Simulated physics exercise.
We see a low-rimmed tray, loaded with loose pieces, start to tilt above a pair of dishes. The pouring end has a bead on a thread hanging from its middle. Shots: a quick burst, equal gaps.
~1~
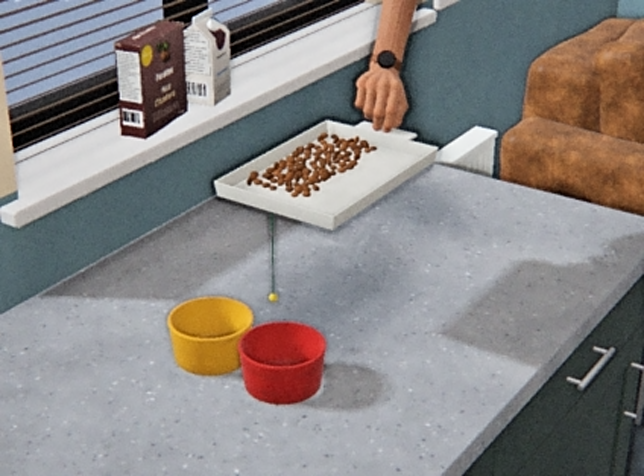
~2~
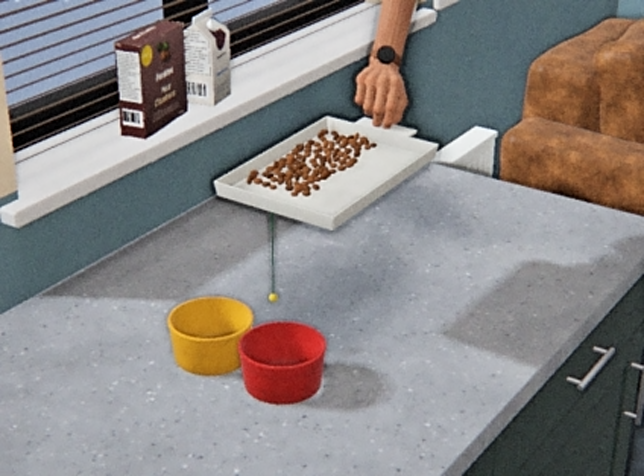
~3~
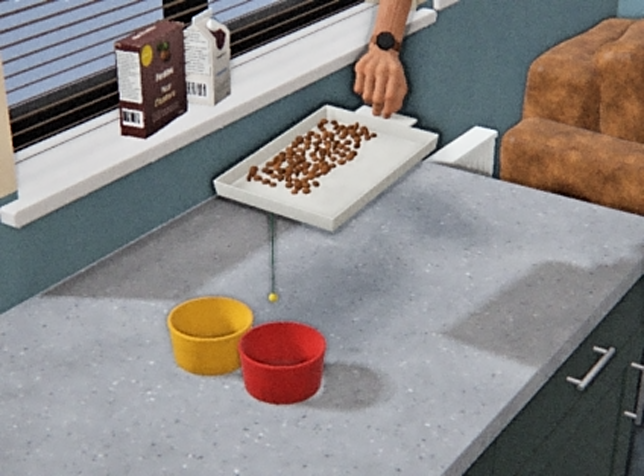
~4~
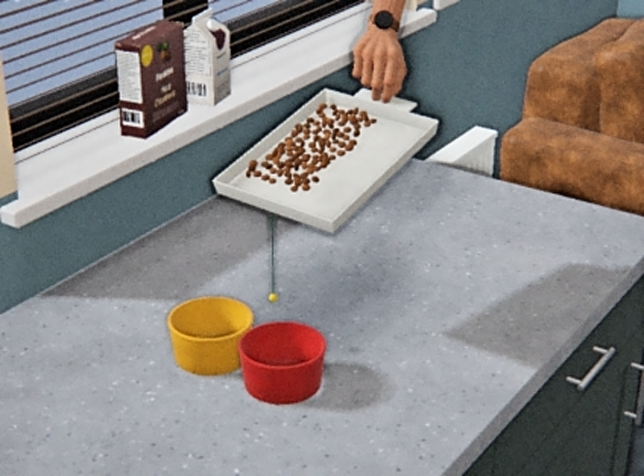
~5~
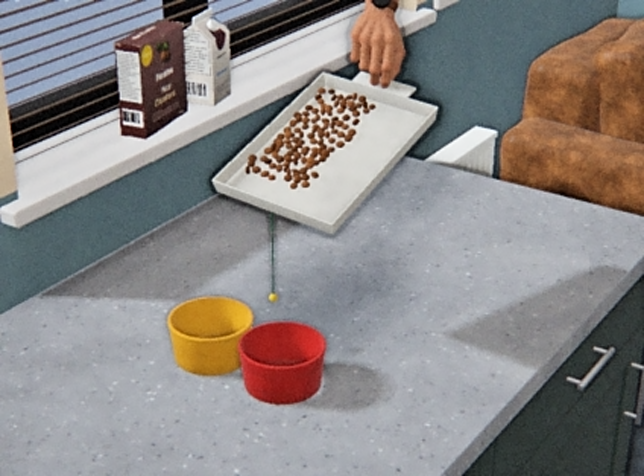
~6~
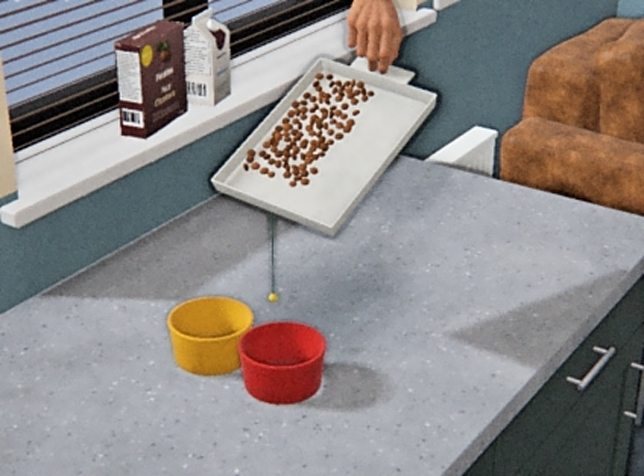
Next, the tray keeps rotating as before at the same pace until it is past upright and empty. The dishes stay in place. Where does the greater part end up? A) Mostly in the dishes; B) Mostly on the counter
Mostly in the dishes (A).
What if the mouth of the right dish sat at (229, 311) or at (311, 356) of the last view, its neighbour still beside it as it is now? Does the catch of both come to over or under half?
The first place gets a lesser share, the second the greater share.
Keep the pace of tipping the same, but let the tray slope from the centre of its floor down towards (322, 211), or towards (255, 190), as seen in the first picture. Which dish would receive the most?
Note: Place 1, the dish at the right; place 2, the dish at the left.
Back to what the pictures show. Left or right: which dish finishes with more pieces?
Winning side: Right of the pair.
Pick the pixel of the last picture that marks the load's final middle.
It settles centred around (278, 380).
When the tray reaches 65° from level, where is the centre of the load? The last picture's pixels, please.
Look close to (279, 198) in the last picture.
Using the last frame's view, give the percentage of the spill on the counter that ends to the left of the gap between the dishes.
Roughly 30 %.
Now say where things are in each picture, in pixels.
Corners of the pouring end (218, 182) and (332, 215), level; middle of the load (313, 163), bits of dog kibble; left dish (185, 351); right dish (257, 379); bead on its thread (274, 298), in the first picture.
Corners of the pouring end (217, 181) and (332, 216), level; middle of the load (313, 161), in the second picture.
Corners of the pouring end (217, 181) and (332, 217), tipped barely, lowest at the right corner; middle of the load (313, 155), in the third picture.
Corners of the pouring end (216, 180) and (332, 220), tipped a little, lowest at the right corner; middle of the load (312, 145), in the fourth picture.
Corners of the pouring end (215, 180) and (331, 222), tipped clearly, lowest at the right corner; middle of the load (311, 136), in the fifth picture.
Corners of the pouring end (215, 179) and (331, 225), tipped clearly, lowest at the right corner; middle of the load (309, 128); left dish (185, 351); right dish (257, 379), in the sixth picture.
Just after the last frame, tray tipped steeply; almost all on the tray; just a few in the air.
A moment on, tray tipped past a quarter turn; roughly a third on the tray; roughly a third in the right dish; about a tenth in the left dish; roughly a quarter outside both; about a tenth in the air.
Further on, tray tipped past a quarter turn; roughly half in the right dish; roughly a quarter in the left dish; roughly a third outside both.
When it is over, tray tipped past a quarter turn; roughly half in the right dish; roughly a quarter in the left dish; roughly a third outside both.
